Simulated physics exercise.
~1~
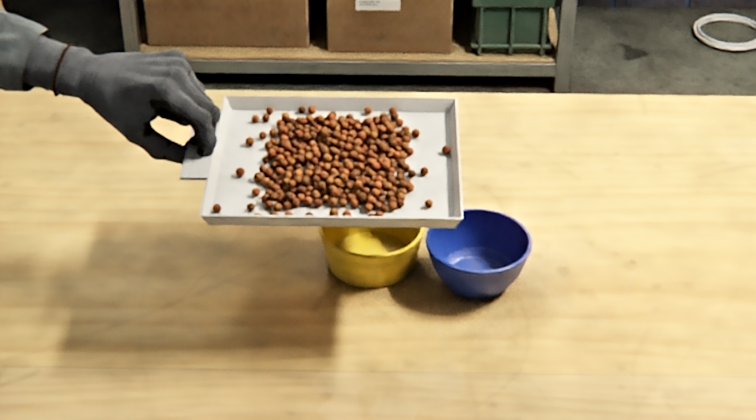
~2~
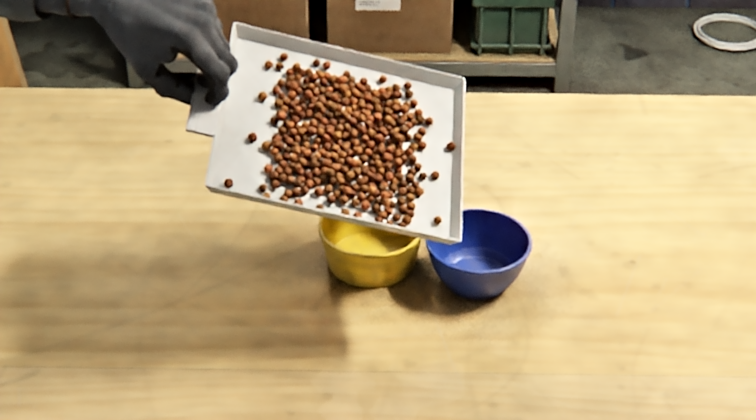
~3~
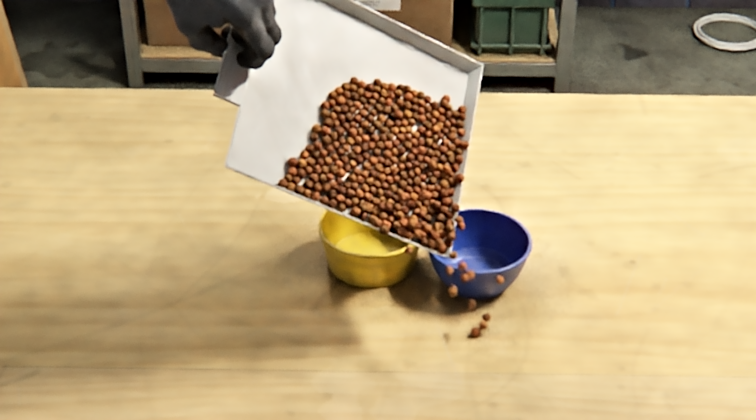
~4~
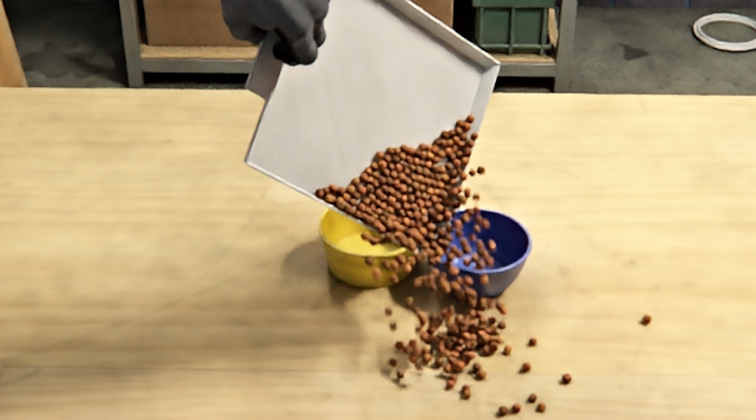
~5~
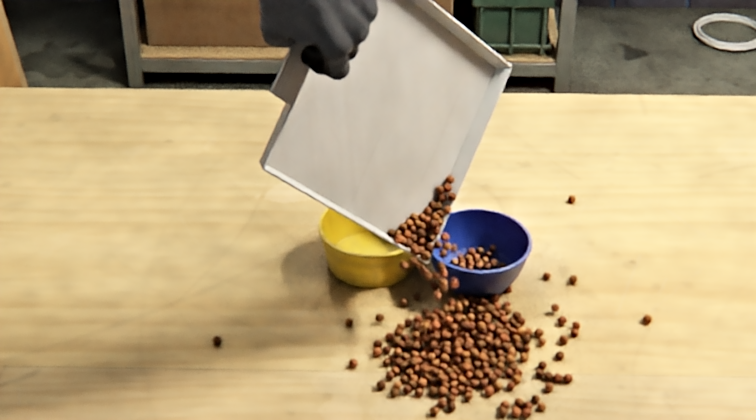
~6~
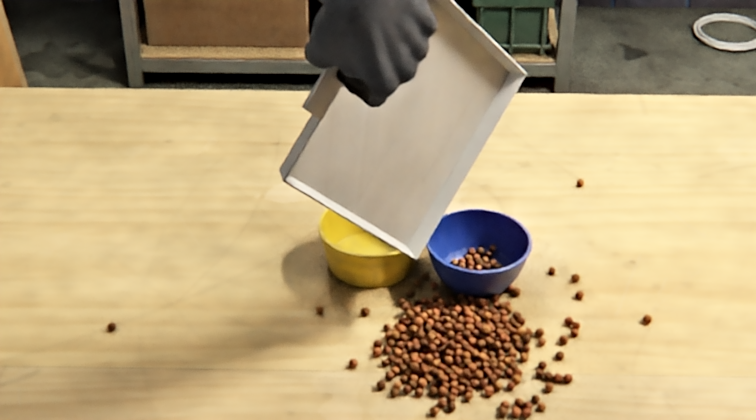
A gloved hand tips brown balls from a tray, mostly onto the table, few entering the blue bowl.
